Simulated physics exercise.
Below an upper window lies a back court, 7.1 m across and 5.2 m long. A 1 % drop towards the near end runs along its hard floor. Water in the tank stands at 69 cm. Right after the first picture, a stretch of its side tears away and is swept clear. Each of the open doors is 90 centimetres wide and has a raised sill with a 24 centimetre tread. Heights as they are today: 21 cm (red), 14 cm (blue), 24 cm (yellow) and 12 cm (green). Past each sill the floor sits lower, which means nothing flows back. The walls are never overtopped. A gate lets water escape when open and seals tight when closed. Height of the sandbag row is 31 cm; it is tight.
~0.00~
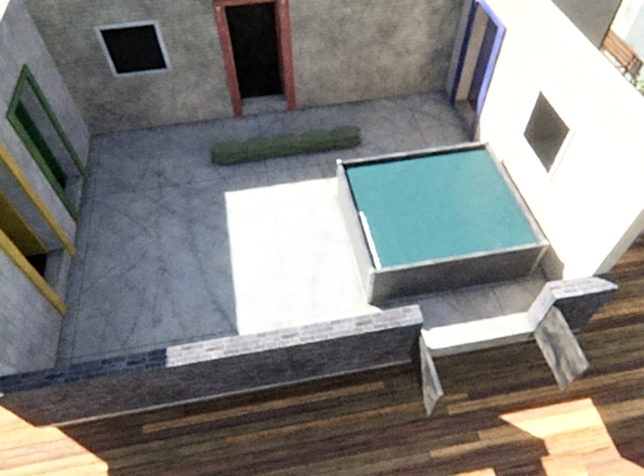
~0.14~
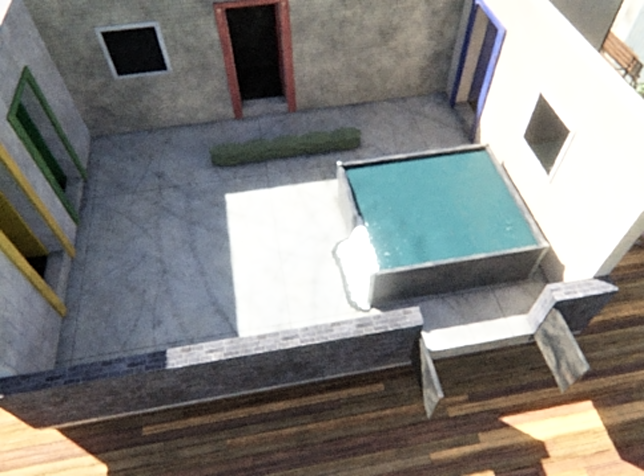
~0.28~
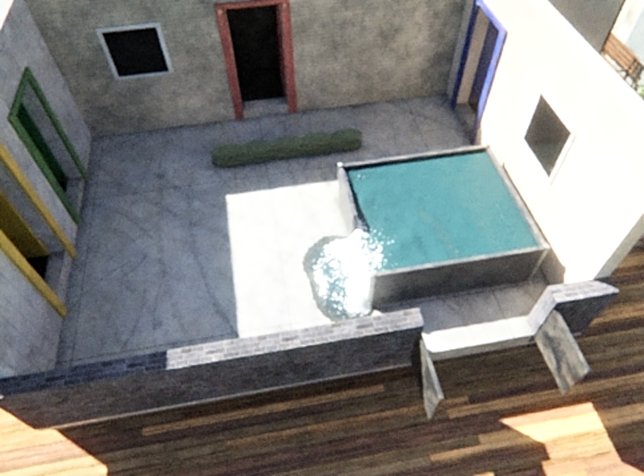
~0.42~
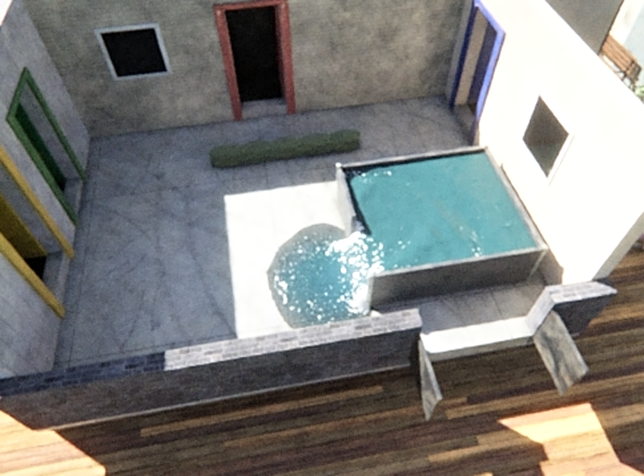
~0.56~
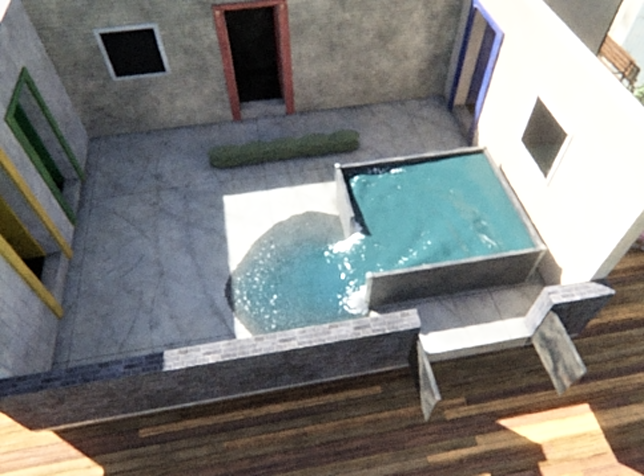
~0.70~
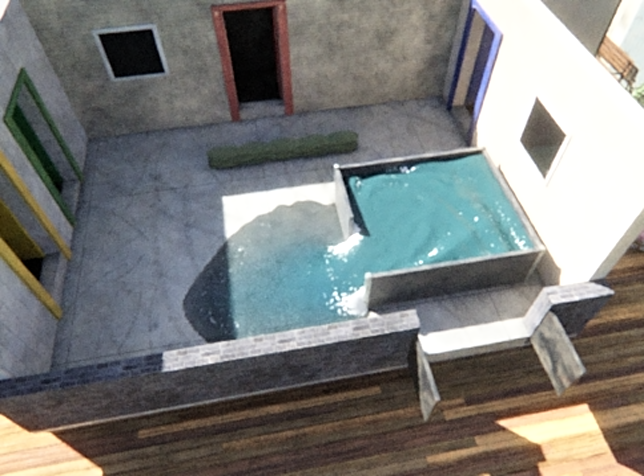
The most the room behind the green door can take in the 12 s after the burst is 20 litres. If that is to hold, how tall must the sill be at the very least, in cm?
Close to 13 cm is just enough.
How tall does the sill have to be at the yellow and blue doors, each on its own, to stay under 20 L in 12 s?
About 21 cm at yellow and 13.0 cm at blue.
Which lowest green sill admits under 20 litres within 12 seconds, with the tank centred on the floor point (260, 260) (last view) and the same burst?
In this case, 7.0 cm or so.
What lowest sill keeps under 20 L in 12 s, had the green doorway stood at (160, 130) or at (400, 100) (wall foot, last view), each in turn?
Around 18 and 11.0 cm respectively.
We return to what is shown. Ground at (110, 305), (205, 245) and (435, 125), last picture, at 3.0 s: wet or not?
First wet through, second wet through, third bone-dry.
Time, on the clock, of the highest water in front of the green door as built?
3.2 s.
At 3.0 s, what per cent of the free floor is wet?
50 %.
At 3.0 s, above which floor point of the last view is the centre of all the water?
At about (297, 265).
After 1.4 s water covers 35 % of the floor, deepest (37 cm) near (344, 283); it has not reached the green door.
After 3.0 s water covers 50 % of the floor, deepest (40 cm) near (47, 390); 16 cm at the green door, 0 litres in over its 12 cm sill.
After 12.0 s water covers 95 % of the floor, deepest (18 cm) near (472, 175); 9 cm at the green door, 30 litres in over its 12 cm sill.
At the green door as built, the water arrived by 2.3 s and peaked near 17 cm at 3.2 s.
With a sill of 12 cm, 30 litres would have come in within the 12 s; with 14 cm, 13 litres. So under 20 litres takes about 13 cm.
